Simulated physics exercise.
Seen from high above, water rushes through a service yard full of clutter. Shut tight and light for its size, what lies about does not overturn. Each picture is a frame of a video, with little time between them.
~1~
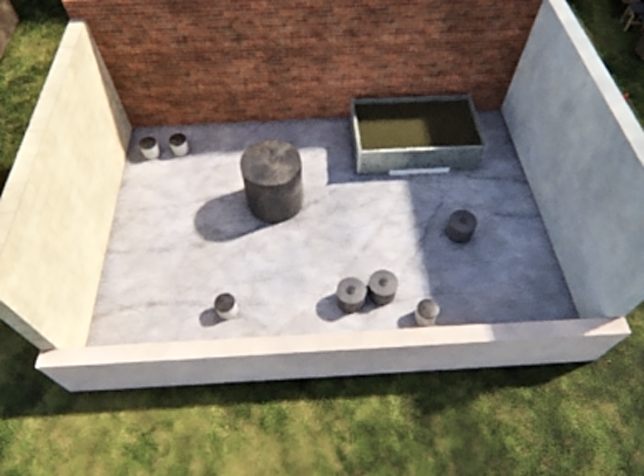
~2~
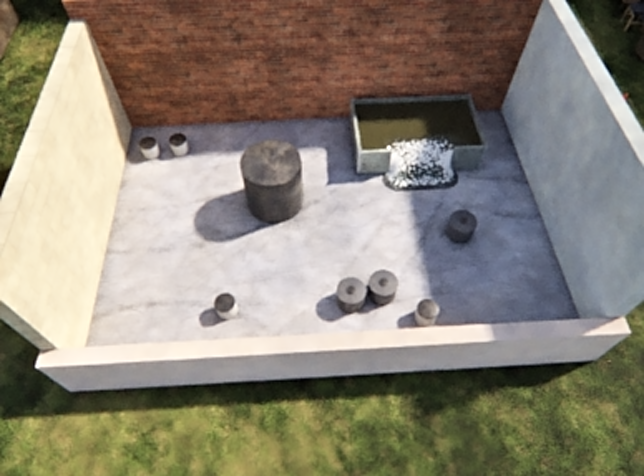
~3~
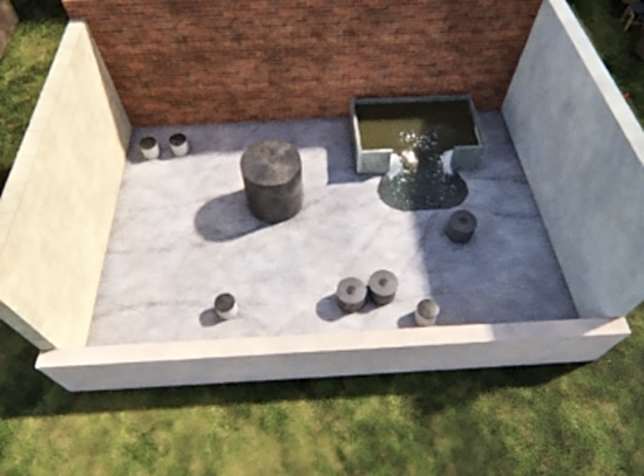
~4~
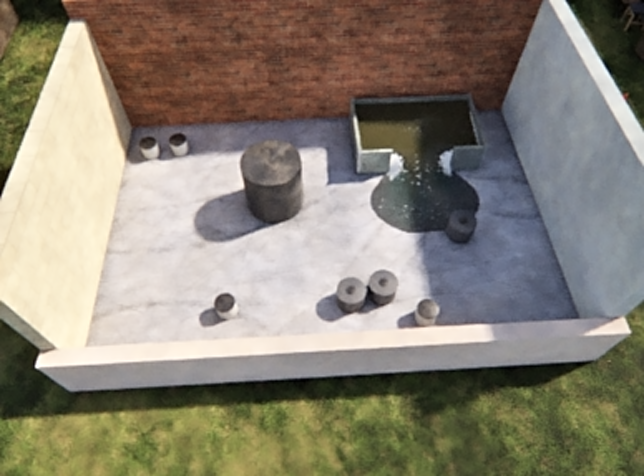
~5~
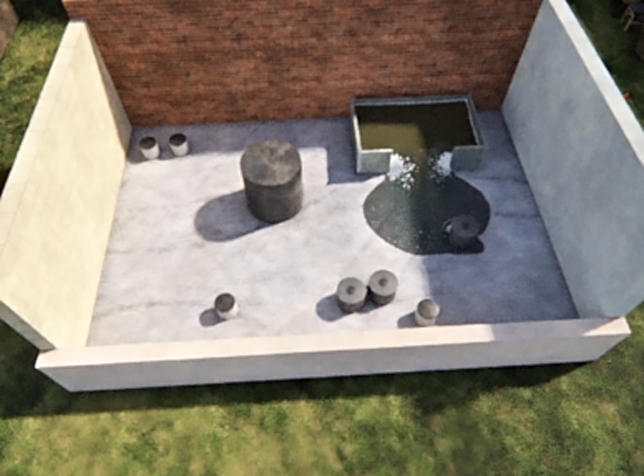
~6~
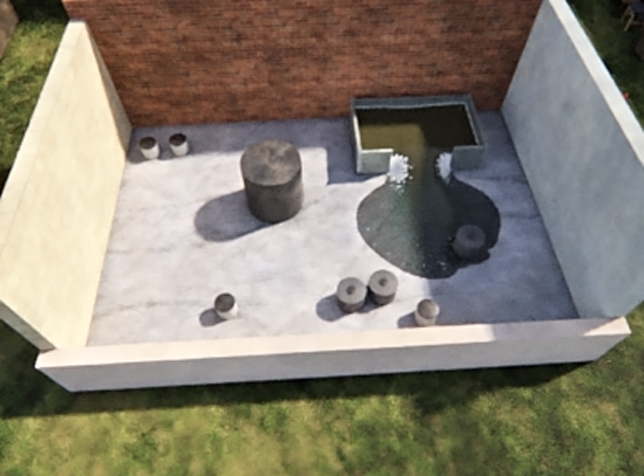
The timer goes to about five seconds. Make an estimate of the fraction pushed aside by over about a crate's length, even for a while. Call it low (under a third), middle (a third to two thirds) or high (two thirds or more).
High.
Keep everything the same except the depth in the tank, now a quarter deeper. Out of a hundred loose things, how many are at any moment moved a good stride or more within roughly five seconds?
I'd say somewhere about 70 percent.
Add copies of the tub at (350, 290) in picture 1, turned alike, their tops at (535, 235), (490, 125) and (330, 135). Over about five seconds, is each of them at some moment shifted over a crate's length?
Twin one: Slides well clear; twin two: Barely shifts; twin three: Barely shifts.
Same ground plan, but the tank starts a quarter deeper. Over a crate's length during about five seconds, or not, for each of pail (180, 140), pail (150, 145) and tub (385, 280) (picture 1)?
Taking them as listed, the first came up short, the second came up short and the third did it.
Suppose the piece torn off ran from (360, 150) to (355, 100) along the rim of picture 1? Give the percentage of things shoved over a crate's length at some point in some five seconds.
That works out to some 30 %.
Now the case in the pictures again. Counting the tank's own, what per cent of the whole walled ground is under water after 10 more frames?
I'd say around 45 in a hundred.
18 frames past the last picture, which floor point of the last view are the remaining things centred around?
In the last view, somewhere about (253, 260).
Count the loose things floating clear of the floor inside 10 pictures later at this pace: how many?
Exactly 4 of them.
A moment on, 1 of 7 are well off their spots; 0 afloat.
Next, 3 of 7 are well off their spots; 4 afloat.
Later, 4 of 7 are well off their spots; 3 afloat.
In the end, 5 of 7 are well off their spots, and 5 have been at some point; 4 afloat.
